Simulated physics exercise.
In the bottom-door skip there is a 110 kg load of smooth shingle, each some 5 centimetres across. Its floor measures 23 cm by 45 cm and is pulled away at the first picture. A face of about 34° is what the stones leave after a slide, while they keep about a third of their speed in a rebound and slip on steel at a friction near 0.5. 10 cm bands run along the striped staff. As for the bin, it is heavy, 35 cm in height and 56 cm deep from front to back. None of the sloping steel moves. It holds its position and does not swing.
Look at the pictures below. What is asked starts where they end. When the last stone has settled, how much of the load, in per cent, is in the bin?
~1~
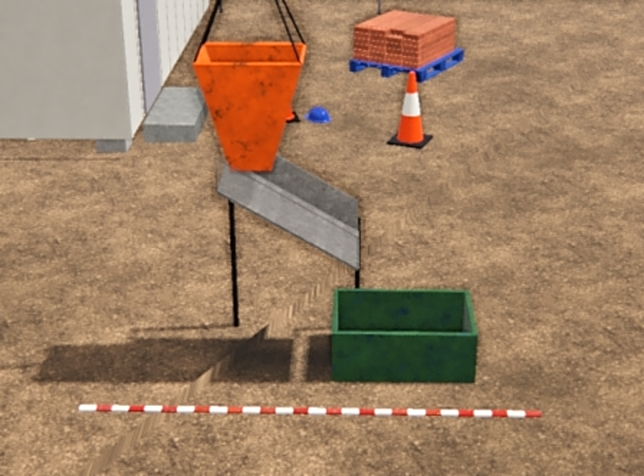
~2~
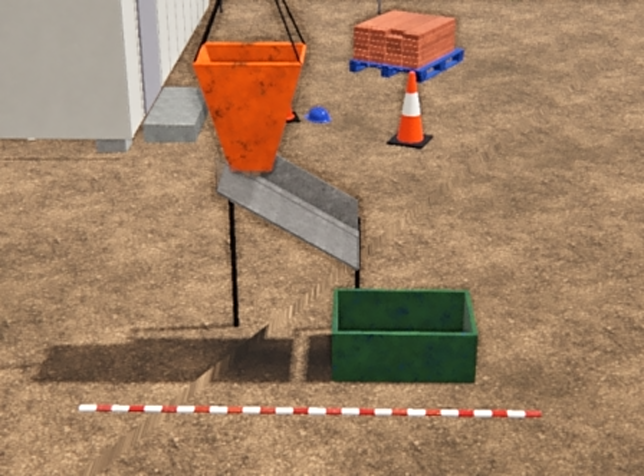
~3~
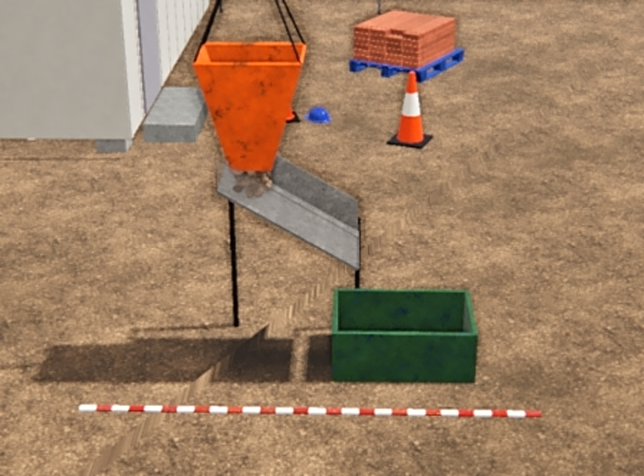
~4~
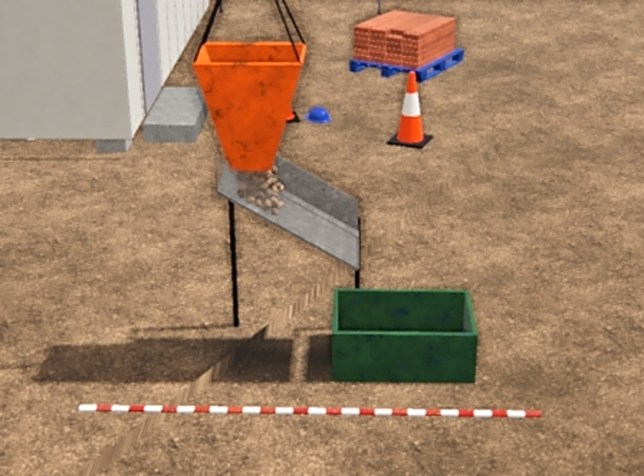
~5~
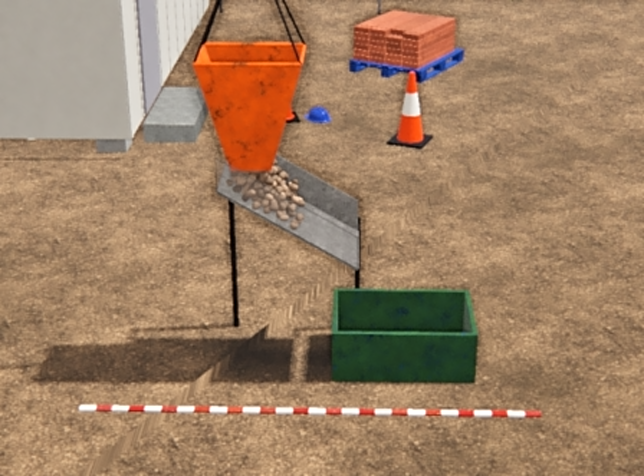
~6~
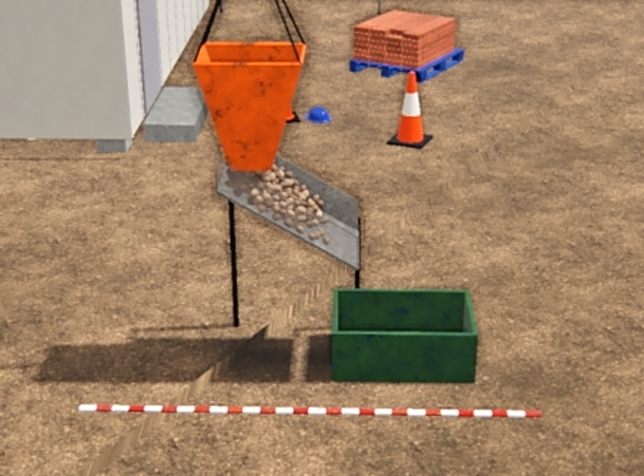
Roughly 98 in every hundred.
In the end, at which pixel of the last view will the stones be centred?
Centre at rest: Around (427, 341).
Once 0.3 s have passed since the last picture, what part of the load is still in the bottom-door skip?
About 25 % remains inside.
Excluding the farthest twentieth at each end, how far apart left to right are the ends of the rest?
The stretch is roughly 70 cm long.
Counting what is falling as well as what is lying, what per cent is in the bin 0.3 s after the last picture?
Around 10 per cent at that point.
Then, 0.3 s after the last picture, 24 % in the bottom-door skip, 65 % on the steel, 11 % falling or lying in the bin; the stones farthest right are at (415, 295).
Then, 0.7 s after the last picture, 0 % in the bottom-door skip, 54 % on the steel, 45 % falling or lying in the bin, 1 % falling or lying beside or right of the bin; the stones farthest right are at (465, 345).
Then, 1.3 s after the last picture, 0 % in the bottom-door skip, 6 % on the steel, 92 % falling or lying in the bin, 2 % falling or lying beside or right of the bin; the stones farthest right are at (487, 344).
Then, 2.2 s after the last picture, 0 % in the bottom-door skip, 98 % falling or lying in the bin, 2 % falling or lying beside or right of the bin; the stones farthest right are at (525, 360).
Then, 4.1 s after the last picture, 0 % in the bottom-door skip, 98 % in the bin, 2 % beside or right of the bin; the stones farthest right are at (525, 360).
